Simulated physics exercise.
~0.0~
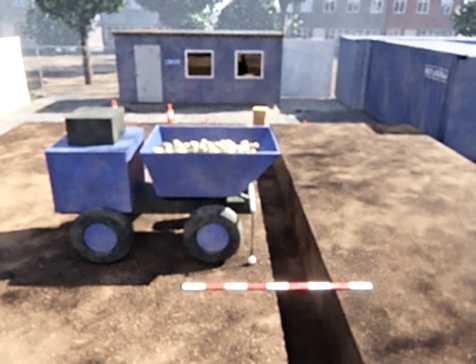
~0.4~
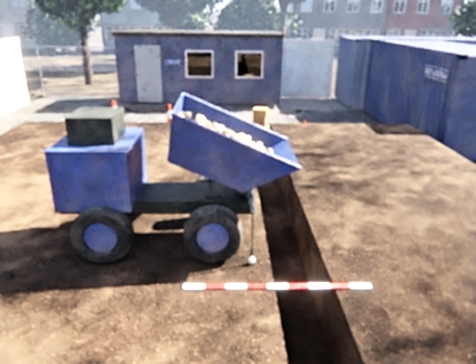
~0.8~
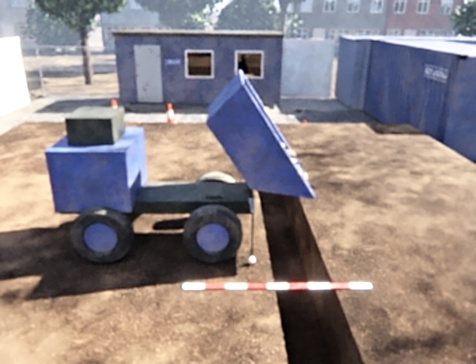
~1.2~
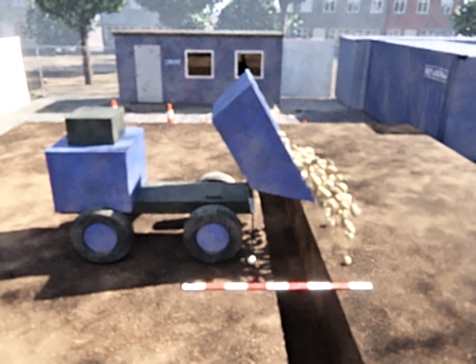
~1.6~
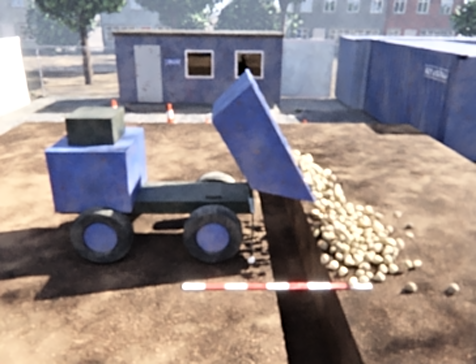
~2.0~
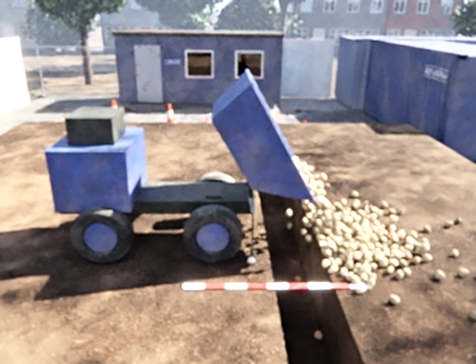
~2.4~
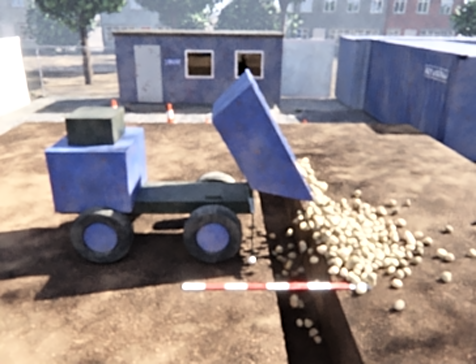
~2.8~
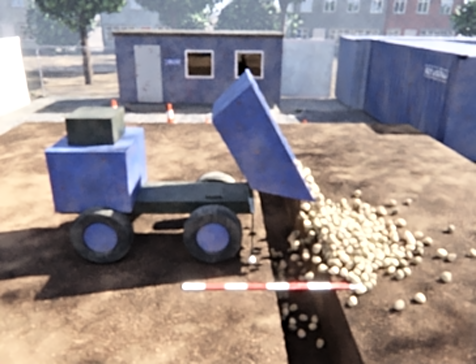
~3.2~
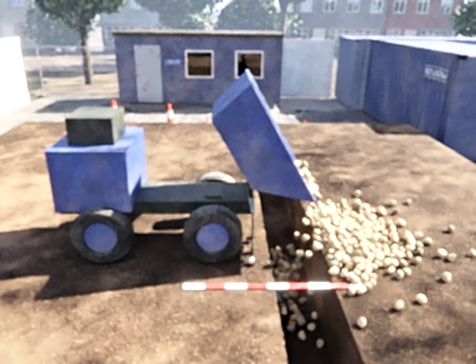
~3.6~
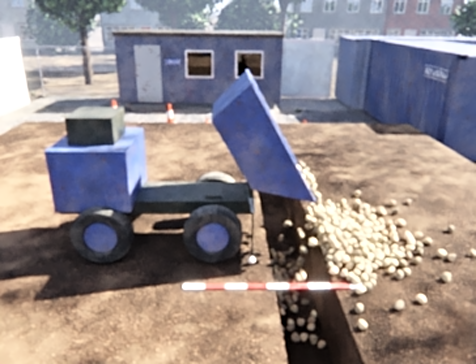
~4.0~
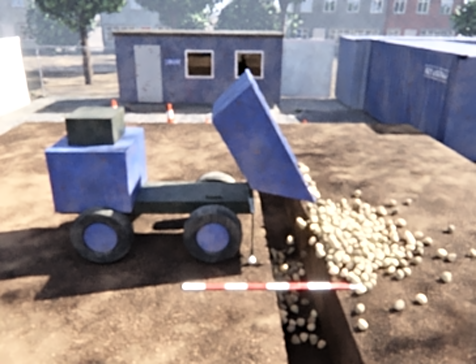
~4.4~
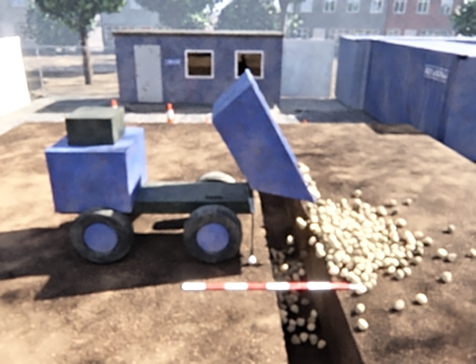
A blue dumper with dark wheels stands at the left of a sunlit dirt yard, seen from the side and slightly above, its skip full of pale rounded stones. A narrow trench runs just ahead of it, crossed by a red and white striped staff, with a blue cabin and containers behind. The skip tips steeply to the right, and the stones pour out over the trench. They pile up on the far side, some rolling away and others dropping into the trench. The skip stays raised, with stones heaped from its lip across the trench, and everything lies still.
